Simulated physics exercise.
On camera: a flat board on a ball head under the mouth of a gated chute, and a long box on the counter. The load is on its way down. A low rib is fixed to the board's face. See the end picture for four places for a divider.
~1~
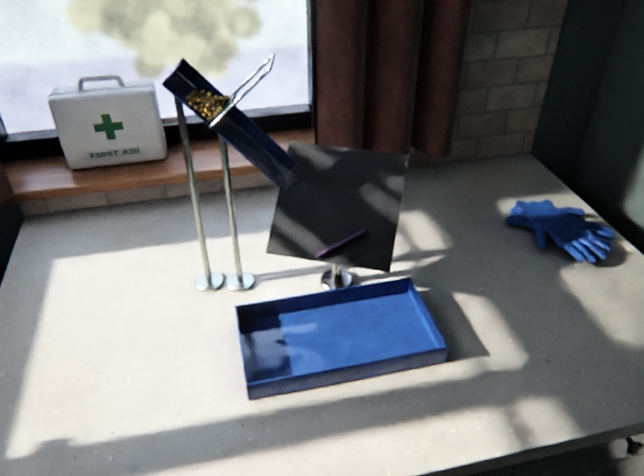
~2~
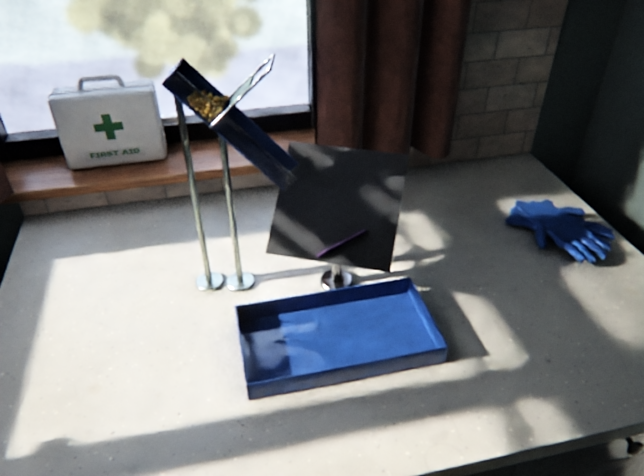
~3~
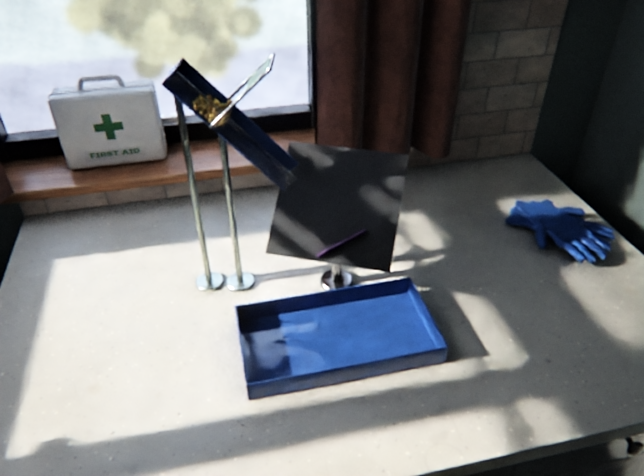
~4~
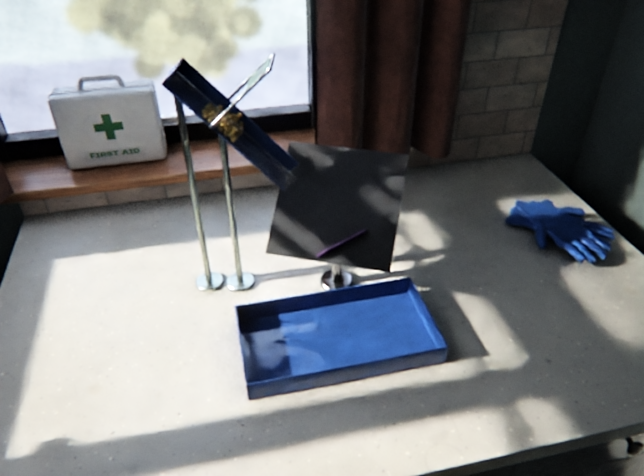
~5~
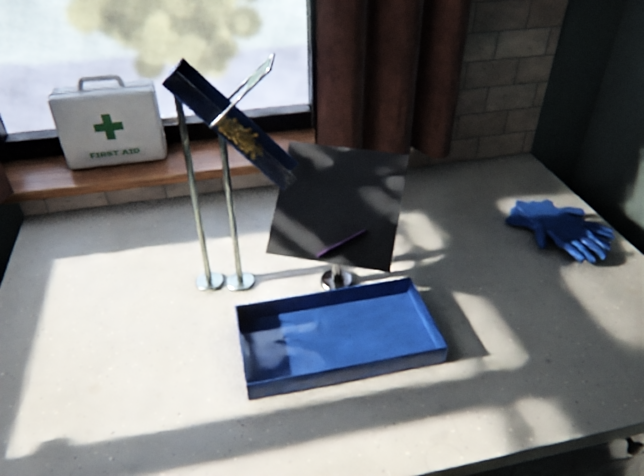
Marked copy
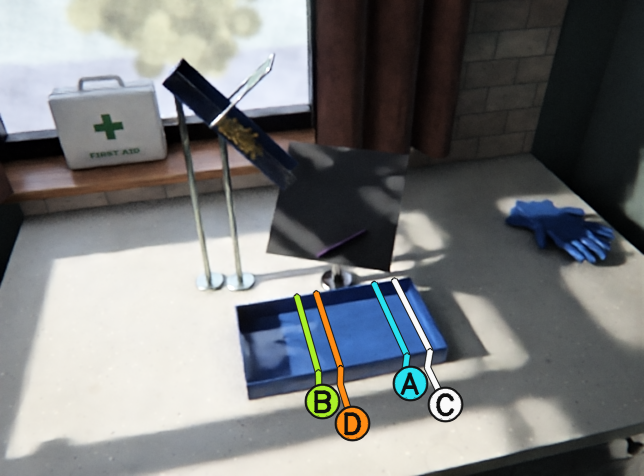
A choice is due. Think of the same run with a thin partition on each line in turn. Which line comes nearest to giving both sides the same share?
B is best.
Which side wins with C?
More lands on the left.
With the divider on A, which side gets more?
The left side.
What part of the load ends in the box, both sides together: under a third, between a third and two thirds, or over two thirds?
Over two thirds.
On the marked copy, line A crosses the front rim at (406, 354); line B crosses the front rim at (318, 371); line C crosses the front rim at (429, 350); line D crosses the front rim at (340, 367).
With A, of what is caught, nearly all on the left of the divider, a stray few on the right.
With B, of what is caught, about half on the left of the divider, about half on the right.
With C, of what is caught, all on the left of the divider, none on the right.
With D, of what is caught, nearly all on the left of the divider, a small part on the right.
